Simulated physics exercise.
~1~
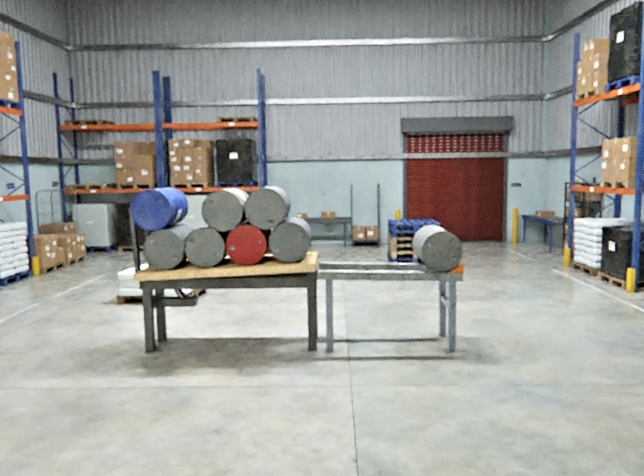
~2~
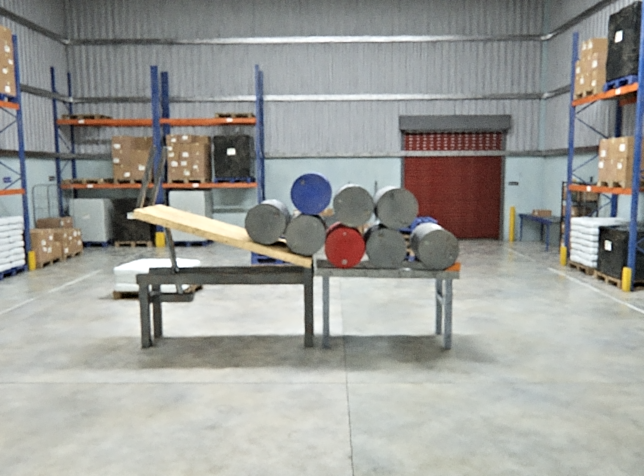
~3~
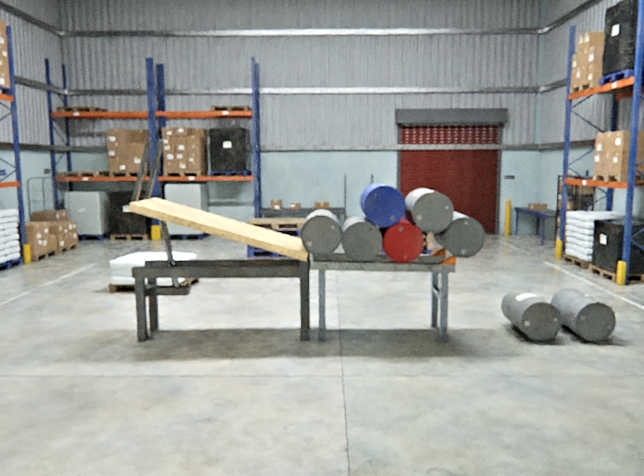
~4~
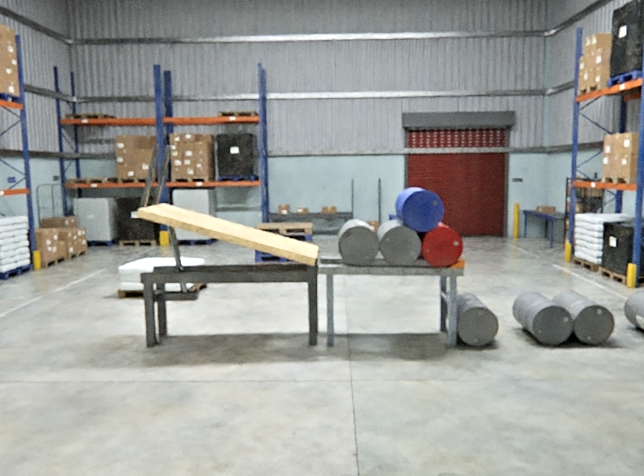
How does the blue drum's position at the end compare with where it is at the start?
At the start the blue drum is on top of the left end of the pile, over the wooden deck. At the end it is well to the right, resting on top of other drums near the right end of the rack.
